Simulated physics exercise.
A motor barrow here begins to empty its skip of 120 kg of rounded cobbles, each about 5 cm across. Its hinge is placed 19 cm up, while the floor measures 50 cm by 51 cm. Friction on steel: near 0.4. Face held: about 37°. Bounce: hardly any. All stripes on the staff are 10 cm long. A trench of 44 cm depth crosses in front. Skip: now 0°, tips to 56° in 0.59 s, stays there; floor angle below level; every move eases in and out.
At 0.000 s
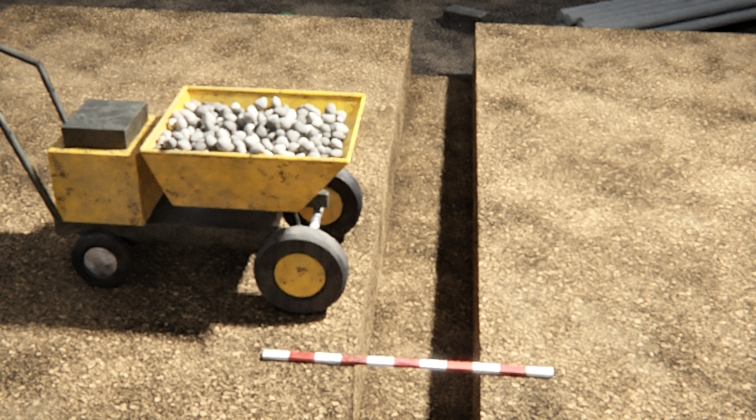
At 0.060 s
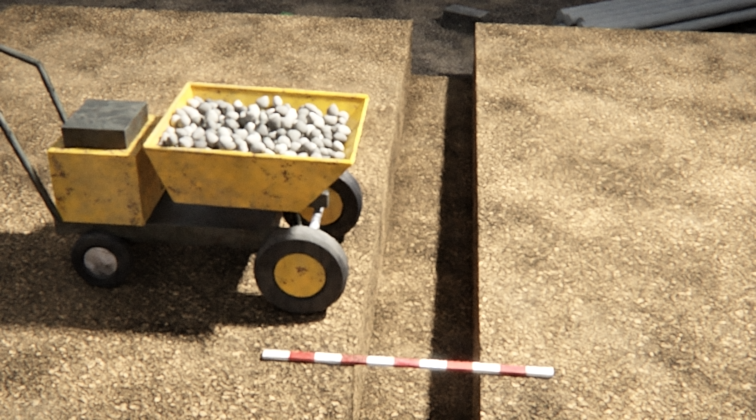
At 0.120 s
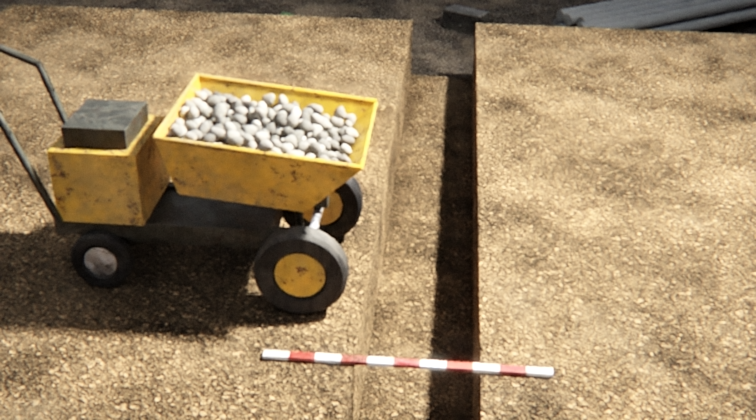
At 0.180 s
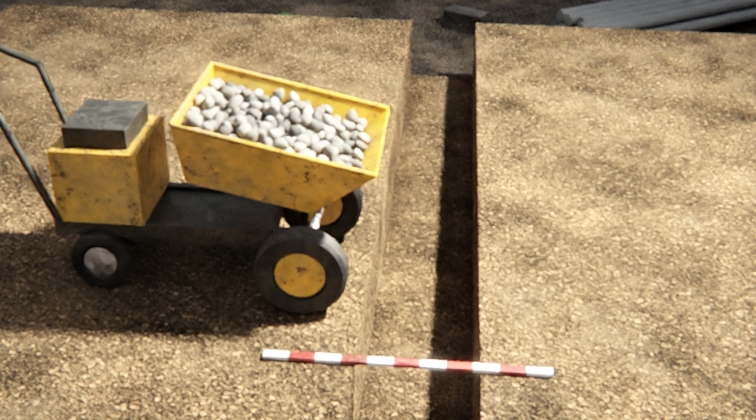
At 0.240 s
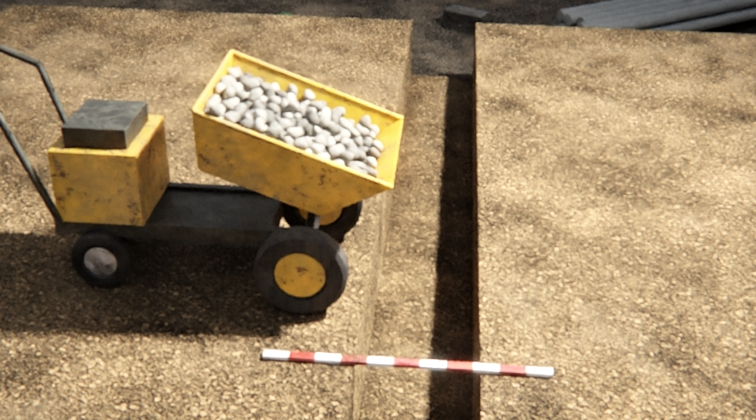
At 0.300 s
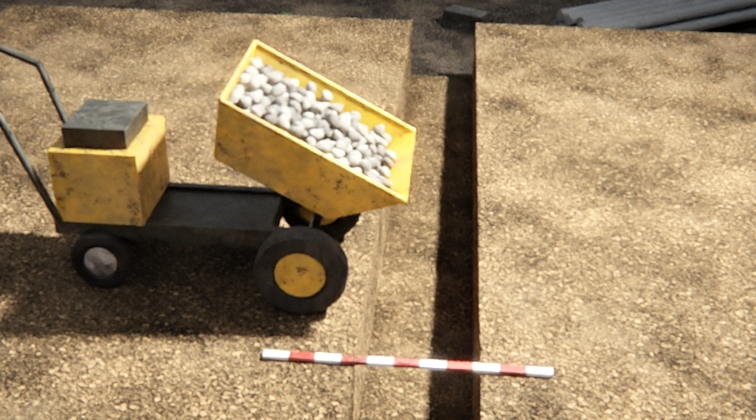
On sunlit, gravelly brown ground cut by a narrow, dark trench, the view looks down at an angle from one side. A yellow motor barrow with black tyres and a skip of rounded grey cobbles stands left of the trench, with a red-and-white striped staff in front and dark lengths at upper right. The skip shifts slightly, then tilts steadily steeper towards the right, its left end rising with the stones, while the camera stays still.
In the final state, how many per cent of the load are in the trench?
About 29 per cent are in the trench in the final state.
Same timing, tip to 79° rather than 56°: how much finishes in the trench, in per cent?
Then close to 45 per cent.
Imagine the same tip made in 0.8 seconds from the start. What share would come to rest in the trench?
Roughly 35% would finish there.
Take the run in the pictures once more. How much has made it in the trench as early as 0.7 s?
I'd put it near 10 per cent.
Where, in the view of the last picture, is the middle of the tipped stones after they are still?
The tipped stones centre close to (496, 278).
After 0.4 s the floor is at 47°; 100 % in the skip; the foremost stones are at (411, 200).
After 0.7 s the floor is at 56°; 90 % in the skip, 9 % in the trench, 1 % past the trench; the foremost stones are at (483, 253).
After 1.0 s the floor is at 56°; 50 % in the skip, 15 % in the trench, 35 % past the trench; the foremost stones are at (623, 309).
After 3.0 s the floor is at 56°; 34 % in the skip, 29 % in the trench, 37 % past the trench; the foremost stones are past the picture's edge.
